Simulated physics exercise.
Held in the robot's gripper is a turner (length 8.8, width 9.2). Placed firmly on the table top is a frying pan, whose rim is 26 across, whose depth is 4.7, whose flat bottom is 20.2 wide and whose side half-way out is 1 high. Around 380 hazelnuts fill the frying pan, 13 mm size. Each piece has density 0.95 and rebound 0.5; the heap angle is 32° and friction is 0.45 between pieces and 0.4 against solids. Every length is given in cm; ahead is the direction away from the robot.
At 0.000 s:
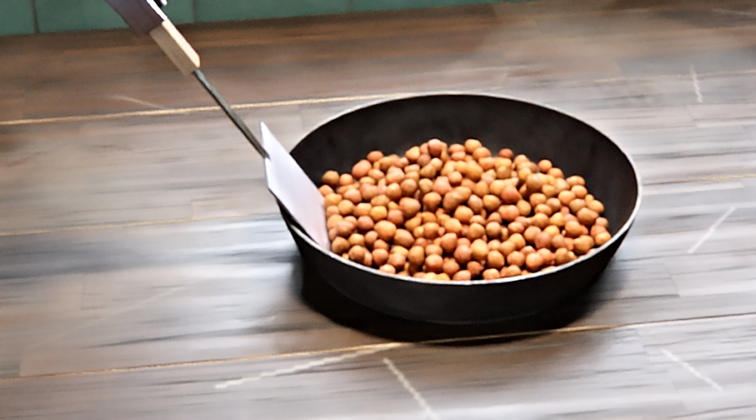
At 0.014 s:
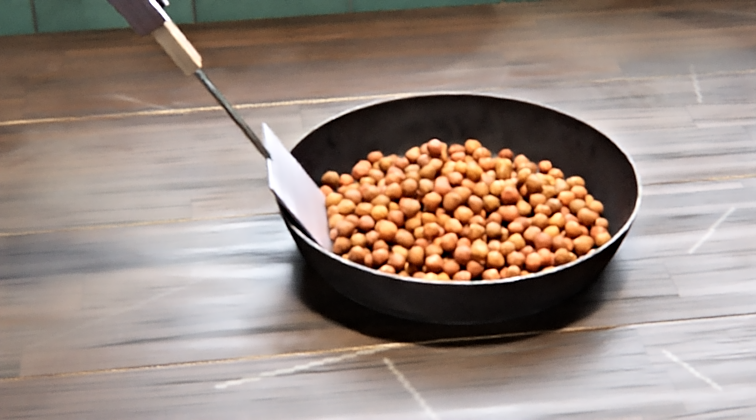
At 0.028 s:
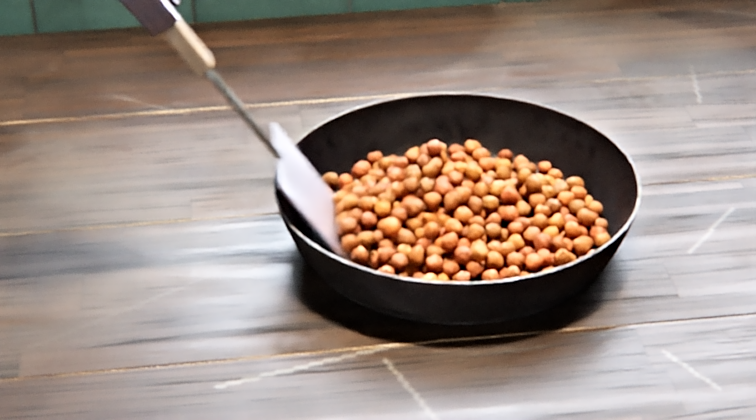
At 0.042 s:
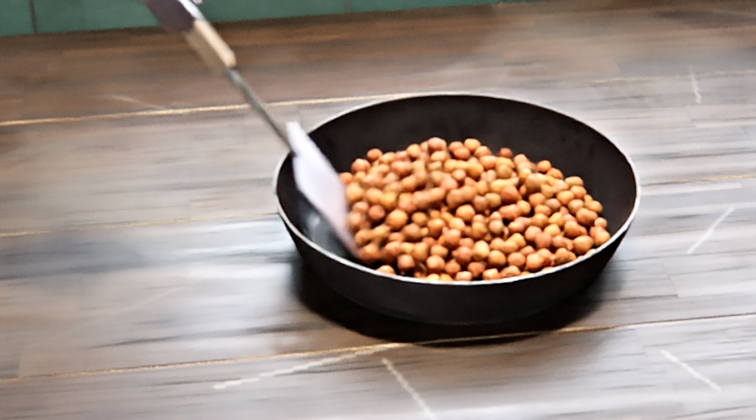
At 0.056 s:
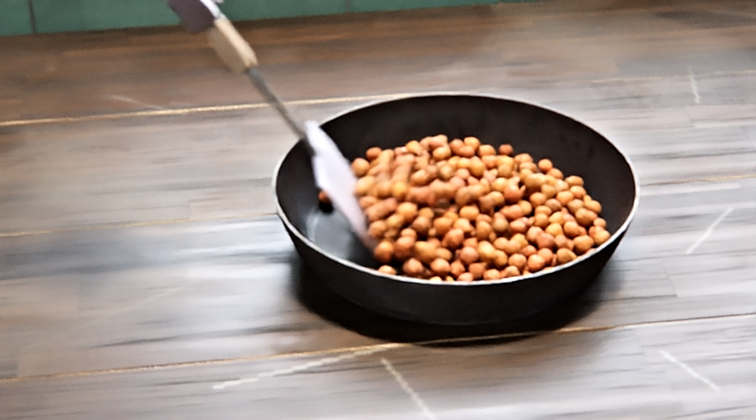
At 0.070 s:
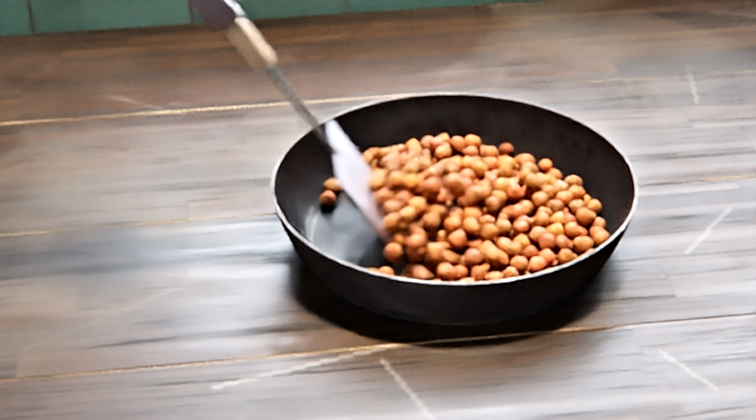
A turner with a pale blade and dark handle, reaching in from the upper left, starts against the left inside wall of a black frying pan heaped with round, orange-brown hazelnuts. The pan sits right of centre on a streaky grey-brown wooden table before green tiles, seen from slightly above by a still camera. The blade sweeps rightward, pushing nearby nuts into the heap and baring dark pan behind it.
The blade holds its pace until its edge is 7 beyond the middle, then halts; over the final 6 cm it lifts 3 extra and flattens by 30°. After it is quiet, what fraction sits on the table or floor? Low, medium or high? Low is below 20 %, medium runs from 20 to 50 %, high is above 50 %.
The share is low, below 20 %.
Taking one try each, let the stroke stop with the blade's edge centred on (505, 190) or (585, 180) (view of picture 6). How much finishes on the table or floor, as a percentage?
Roughly 0 and 25 per cent.
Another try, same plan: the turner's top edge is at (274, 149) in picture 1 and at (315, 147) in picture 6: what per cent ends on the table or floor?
It comes to something like 5 %, give or take.
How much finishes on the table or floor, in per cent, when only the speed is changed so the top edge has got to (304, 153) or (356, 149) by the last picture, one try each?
Roughly 0 and 15 percent.
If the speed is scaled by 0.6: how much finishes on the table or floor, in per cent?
I'd put it at about 5 per cent.
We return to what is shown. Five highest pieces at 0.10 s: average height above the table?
About 6 cm.
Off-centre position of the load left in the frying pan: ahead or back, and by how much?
The balance point lies close to 5.0 cm ahead.
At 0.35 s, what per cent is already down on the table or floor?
About 10 per cent.
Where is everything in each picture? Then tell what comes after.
In the first picture, turner top edge at (265, 155), sloping 58°; upper third of the load around (450, 205), from x 325 to 605, top at y 150; 379 in the frying pan.
In the second picture, turner top edge at (267, 155), sloping 58°; upper third of the load around (449, 207), from x 325 to 605, top at y 150.
In the third picture, turner top edge at (277, 154), sloping 58°; upper third of the load around (440, 205), from x 325 to 605, top at y 150.
In the fourth picture, turner top edge at (296, 153), sloping 58°; upper third of the load around (437, 202), from x 325 to 605, top at y 145.
In the fifth picture, turner top edge at (315, 152), sloping 58°; upper third of the load around (438, 197), from x 330 to 605, top at y 145.
In the sixth picture, turner top edge at (335, 151), sloping 58°; upper third of the load around (440, 197), from x 330 to 600, top at y 140; 379 in the frying pan.
After 0.10 s, sloping 58°, highest piece 7 above the table; 379 in the frying pan.
After 0.14 s, sloping 47°, highest piece 7 above the table; 379 in the frying pan.
After 0.35 s, sloping 28°, highest piece 6 above the table; 348 in the frying pan, 30 on the table or floor, 1 on the blade or in flight.
After 1.40 s, sloping 28°, highest piece 5 above the table; 348 in the frying pan, 31 on the table or floor.
At rest, 348 in the frying pan, 31 on the table or floor. That is 8 % on the table or floor.
